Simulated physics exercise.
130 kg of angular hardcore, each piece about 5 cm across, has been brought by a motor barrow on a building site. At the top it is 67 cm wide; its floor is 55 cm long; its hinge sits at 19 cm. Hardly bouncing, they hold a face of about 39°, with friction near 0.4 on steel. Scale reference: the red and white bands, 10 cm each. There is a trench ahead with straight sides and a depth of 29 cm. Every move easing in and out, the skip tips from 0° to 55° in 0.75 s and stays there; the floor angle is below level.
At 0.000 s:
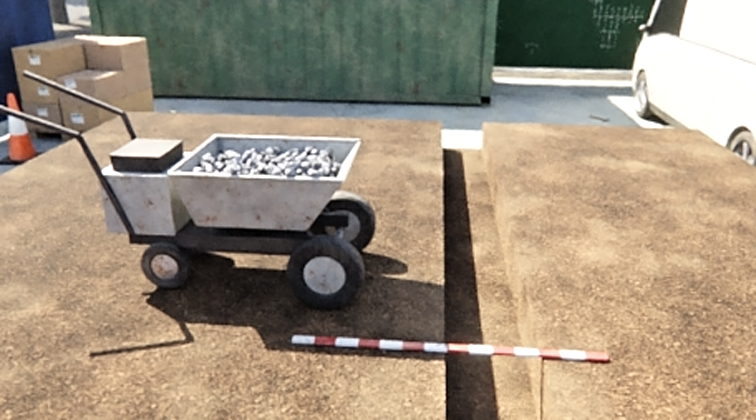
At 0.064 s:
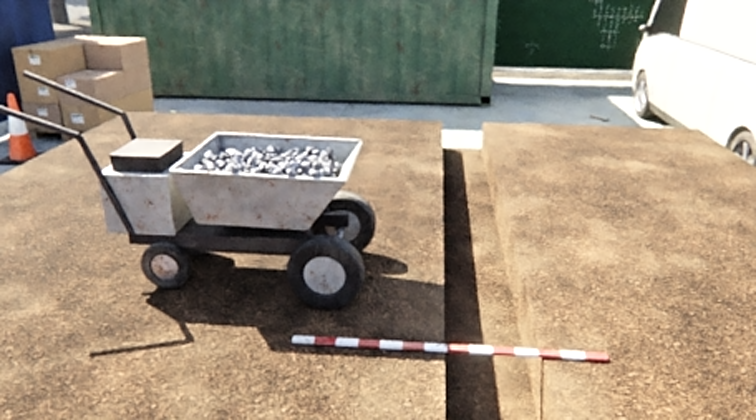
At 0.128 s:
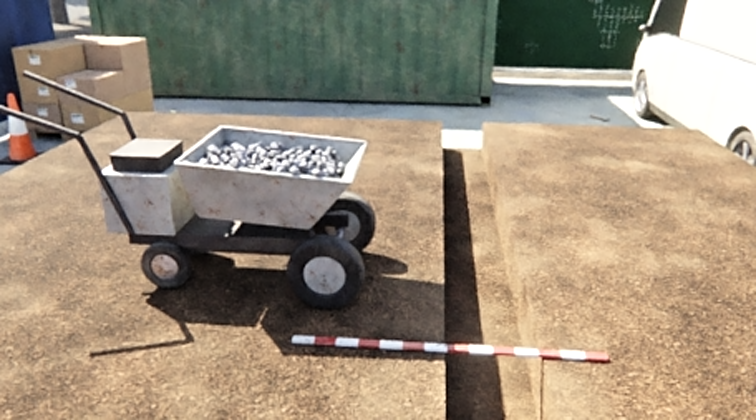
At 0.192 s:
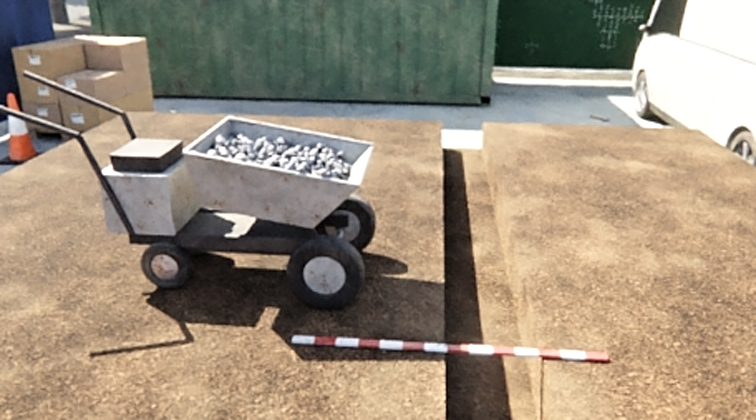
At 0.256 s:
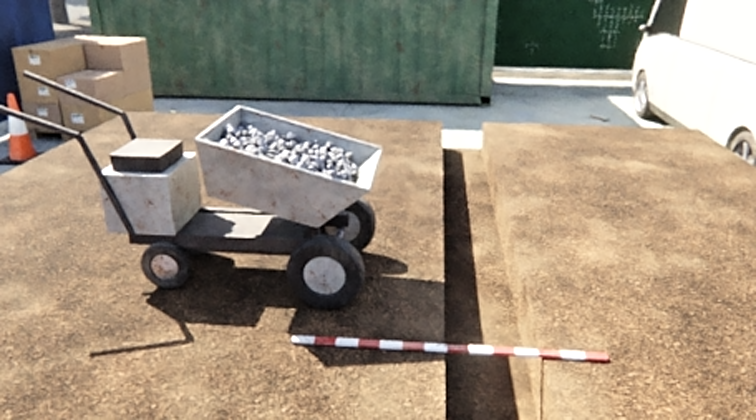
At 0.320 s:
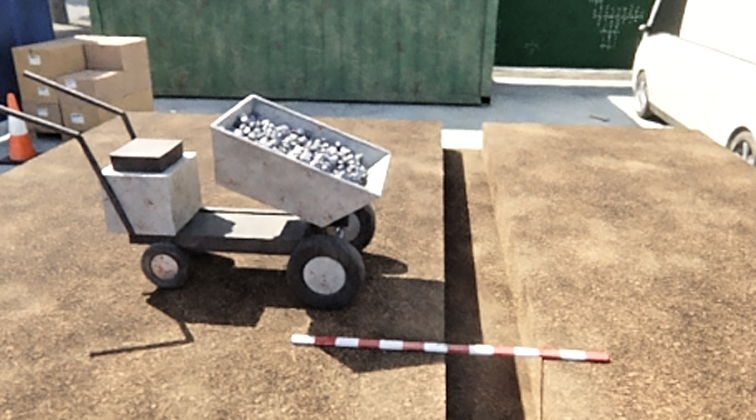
At the start, a motor barrow holding grey stones in a level metal skip stands left of a trench, behind a red and white striped pole. The skip then tilts steadily, its handle-side end rising and leaning it toward the right, while the stones stay inside and the wheels remain still.
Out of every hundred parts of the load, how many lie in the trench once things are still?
Around 27 out of 100.
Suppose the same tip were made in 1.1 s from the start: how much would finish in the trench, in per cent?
15 %.
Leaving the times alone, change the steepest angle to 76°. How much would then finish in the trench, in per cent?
It would come to about 100 percent.
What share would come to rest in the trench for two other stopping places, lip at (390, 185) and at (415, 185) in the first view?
From the first place around 25 per cent, from the other around 15.
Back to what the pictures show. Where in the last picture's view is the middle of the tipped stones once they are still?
At about pixel (484, 331) in the last view.
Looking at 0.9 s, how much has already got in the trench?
Roughly 0% by that time.
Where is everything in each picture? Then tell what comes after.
The first picture shows lip at (343, 181), floor tilted 0°, highest stones at (284, 157).
The second picture shows lip at (345, 181), floor tilted 1°, highest stones at (282, 157); the stones move at 0.3 m/s on average.
In the third picture, the skip is at 4°, its lip at (350, 183); the top of the load is at (270, 154); the stones move at 0.5 m/s on average.
In the fourth picture, the skip is at 9°, its lip at (359, 186); the top of the load is at (234, 145); the stones move at 0.8 m/s on average.
The fifth picture shows lip at (369, 190), floor tilted 15°, highest stones at (240, 134); the stones move at 0.9 m/s on average.
The sixth picture shows lip at (380, 197), floor tilted 22°, highest stones at (248, 123); the stones move at 1.0 m/s on average.
After 0.6 s the floor is at 46°; 100 % in the skip; the foremost stones are at (396, 204).
After 0.9 s the floor is at 55°; 94 % in the skip, 4 % short of the trench, 2 % in the trench; the foremost stones are at (463, 259).
After 1.2 s the floor is at 55°; 77 % in the skip, 4 % short of the trench, 19 % in the trench; the foremost stones are at (518, 337).
After 3.2 s the floor is at 55°; 71 % in the skip, 3 % short of the trench, 27 % in the trench; the foremost stones are at (527, 337).
